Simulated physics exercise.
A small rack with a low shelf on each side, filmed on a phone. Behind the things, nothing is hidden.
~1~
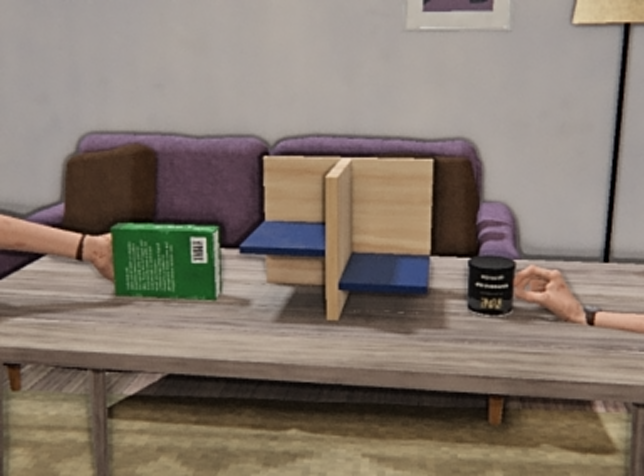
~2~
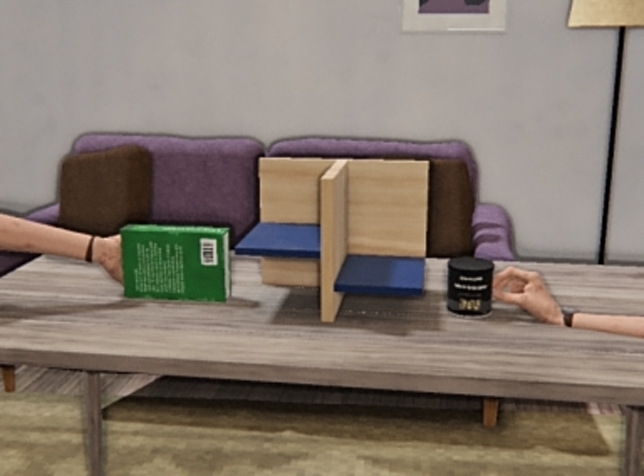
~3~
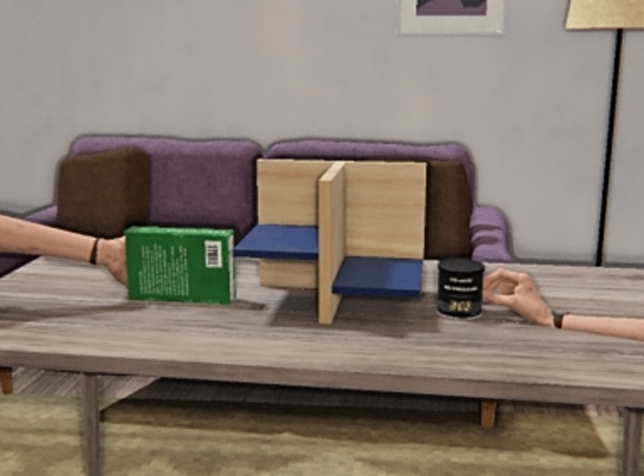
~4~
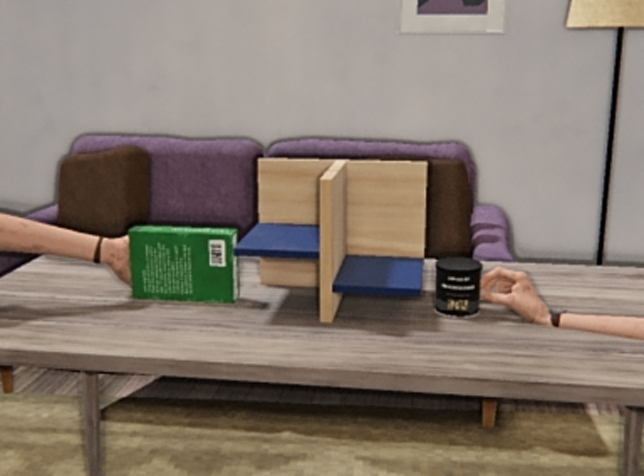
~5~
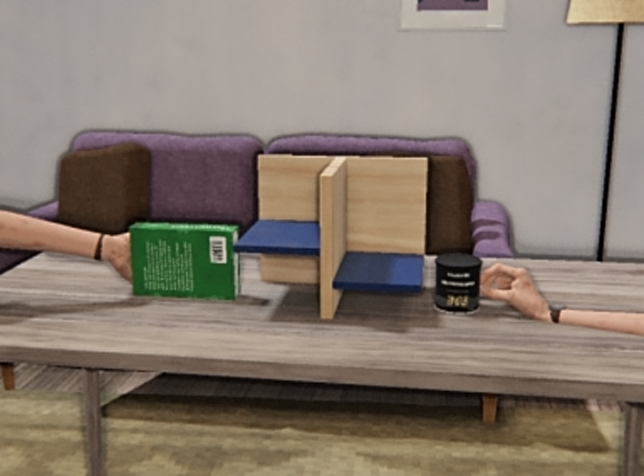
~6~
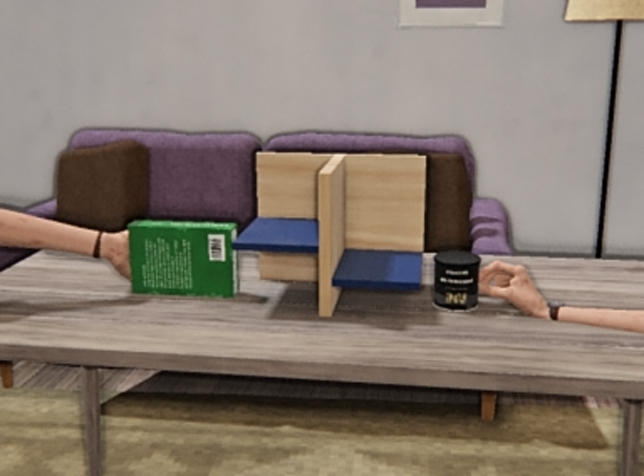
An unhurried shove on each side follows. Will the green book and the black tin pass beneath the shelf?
The green book does not pass; the black tin does not pass.
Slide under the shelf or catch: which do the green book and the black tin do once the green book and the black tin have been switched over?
Green book - blocked; black tin - clear.
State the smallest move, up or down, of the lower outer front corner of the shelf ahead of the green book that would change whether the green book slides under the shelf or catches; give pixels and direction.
It needs a shift of 12 pixels in the upward direction.
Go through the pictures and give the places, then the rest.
Hands sliding the things forward; green book (167, 262); black tin (491, 286); shelf (340, 235), in the first frame.
Hands sliding the things forward; black tin (470, 288); shelf (336, 237), in the second frame.
Hands sliding the things forward; green book (181, 266); shelf (333, 239), in the third frame.
Hands sliding the things forward; black tin (458, 288); shelf (334, 238), in the fourth frame.
Hands sliding the things forward; green book (185, 261); shelf (335, 234), in the fifth frame.
Hands sliding the things forward; green book (184, 259); black tin (456, 281); shelf (333, 232), in the sixth frame.
Then, 0.20 s past the last view, green book sliding up to the opening near (188, 259); black tin sliding up to the opening near (453, 281).
Then, 0.28 s past the last view, green book sliding up to the opening near (194, 260); black tin sliding up to the opening near (446, 281).
Finally, the green book is too tall, near (195, 260); the black tin is too tall, near (444, 281).
